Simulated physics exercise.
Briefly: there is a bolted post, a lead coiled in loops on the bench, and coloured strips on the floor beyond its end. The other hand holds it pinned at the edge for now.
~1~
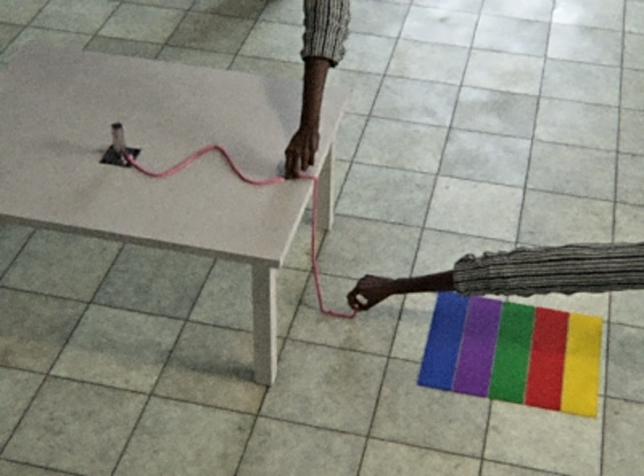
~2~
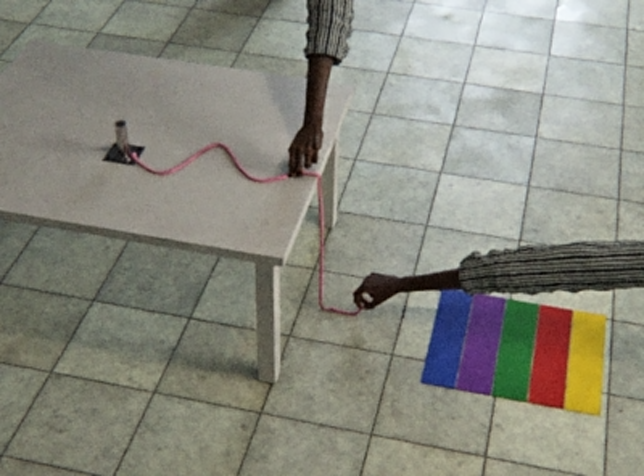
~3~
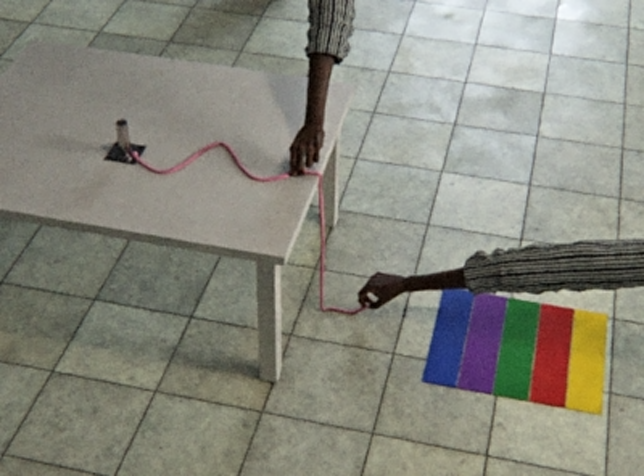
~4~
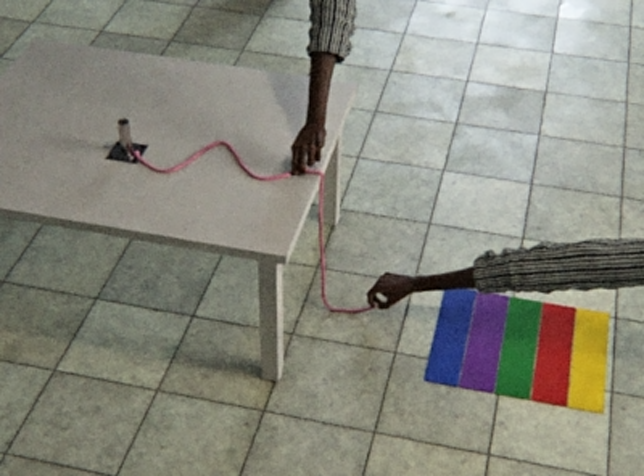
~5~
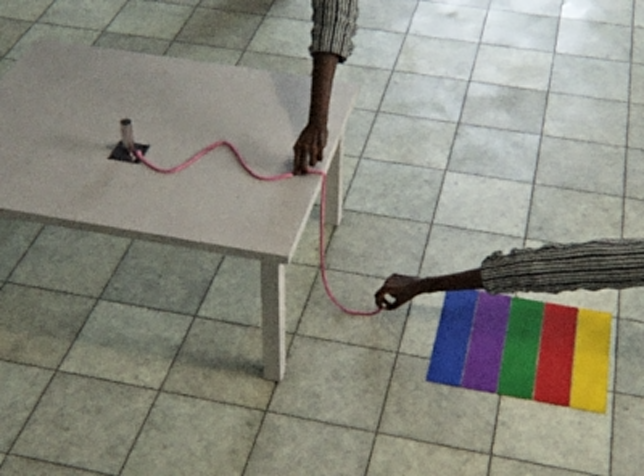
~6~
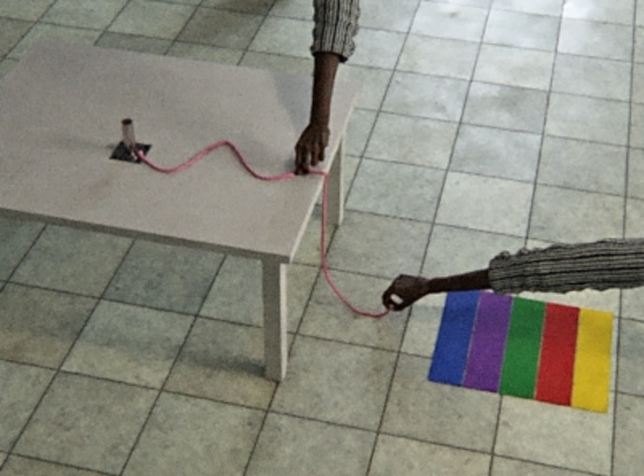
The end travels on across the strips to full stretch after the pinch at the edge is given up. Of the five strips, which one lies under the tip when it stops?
The red strip.
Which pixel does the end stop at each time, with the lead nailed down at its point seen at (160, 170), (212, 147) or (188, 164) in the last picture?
Results: (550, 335); (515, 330); (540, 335).
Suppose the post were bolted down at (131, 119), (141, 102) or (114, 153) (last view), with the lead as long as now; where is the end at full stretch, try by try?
Try by try: (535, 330), (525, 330) and (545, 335).
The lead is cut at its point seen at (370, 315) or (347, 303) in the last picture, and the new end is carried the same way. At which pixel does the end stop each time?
It would end up close to (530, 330), then close to (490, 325).
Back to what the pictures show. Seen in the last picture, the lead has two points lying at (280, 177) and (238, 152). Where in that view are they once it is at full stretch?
Point one to (345, 187), point two to (279, 167).
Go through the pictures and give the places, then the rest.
The first frame shows end (356, 308); blue (438, 370); purple (473, 376); green (508, 382); red (544, 389); yellow (580, 395).
The second frame shows end (362, 306); lead through (152, 171) (213, 145) (251, 178) (318, 181) (322, 243) (321, 297).
The third frame shows end (367, 306).
The fourth frame shows end (376, 306); lead through (155, 169) (216, 144) (254, 176) (321, 179) (321, 241) (323, 295).
The fifth frame shows end (384, 307).
The sixth frame shows end (391, 308); lead through (159, 169) (219, 143) (258, 176) (325, 178) (323, 240) (338, 293).
Soon after, end near (503, 327); over purple.
Then, end near (539, 333); over green.
At full stretch, end near (561, 337); over red. It gets as far as the red strip.
